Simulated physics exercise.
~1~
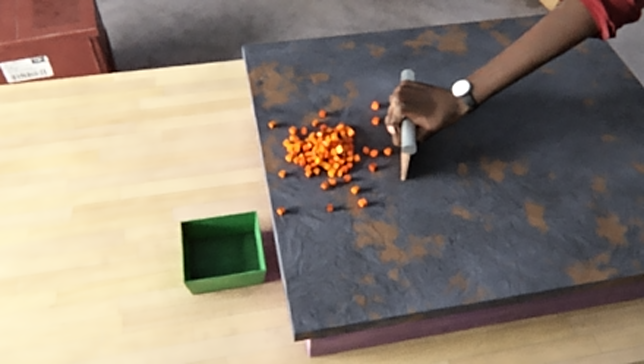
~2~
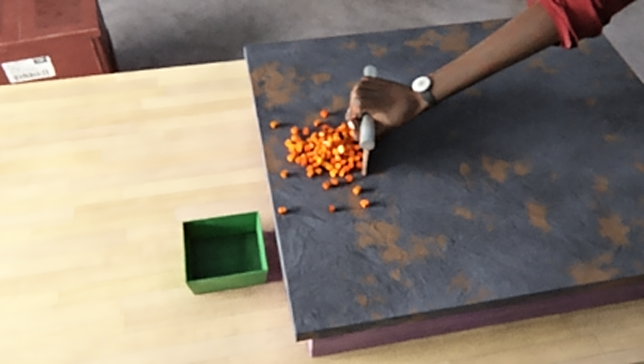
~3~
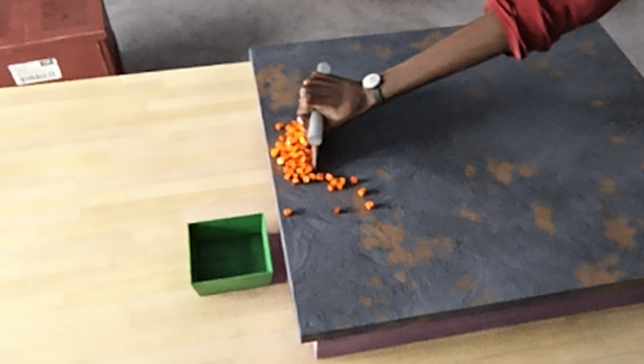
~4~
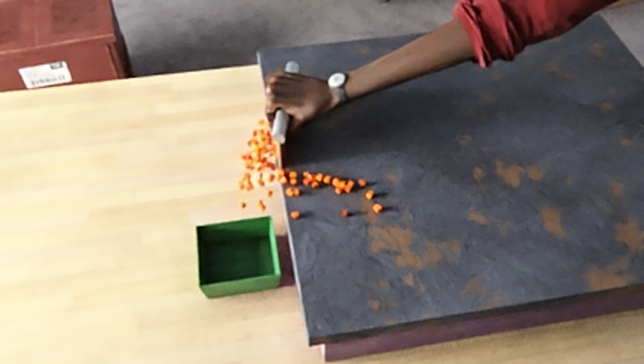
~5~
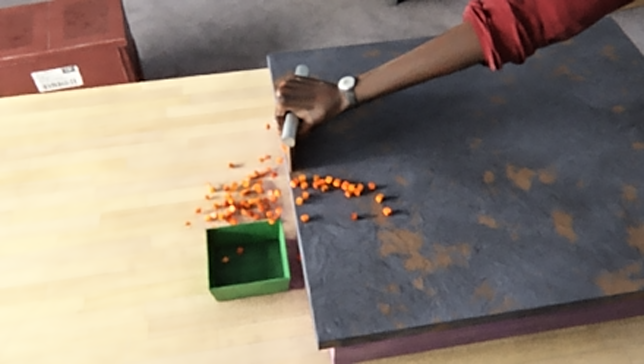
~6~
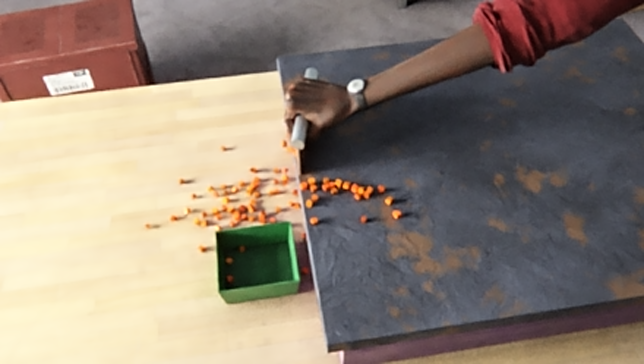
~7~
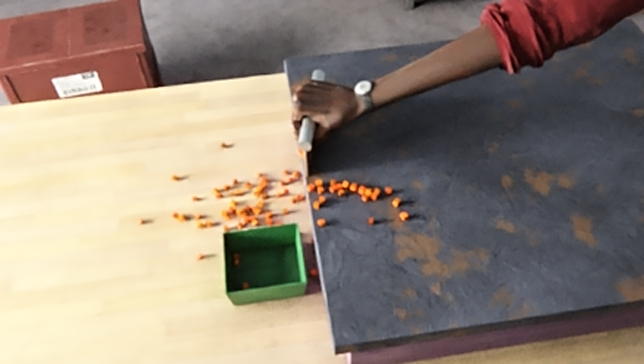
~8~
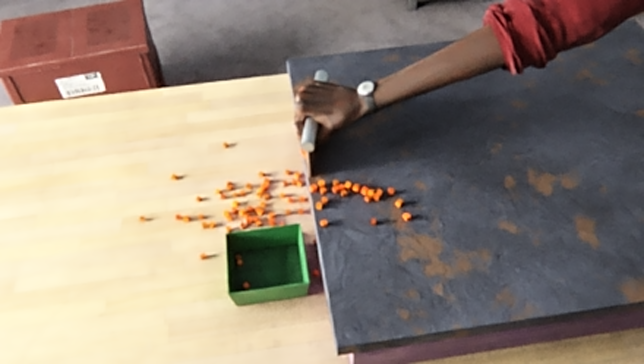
In this clip, a hand holding a scraper pushes a pile of small orange carrot cubes left across a dark slab and stops at its edge; many spill onto the pale tabletop, a few land in the green tin, and the rest stay on the slab.
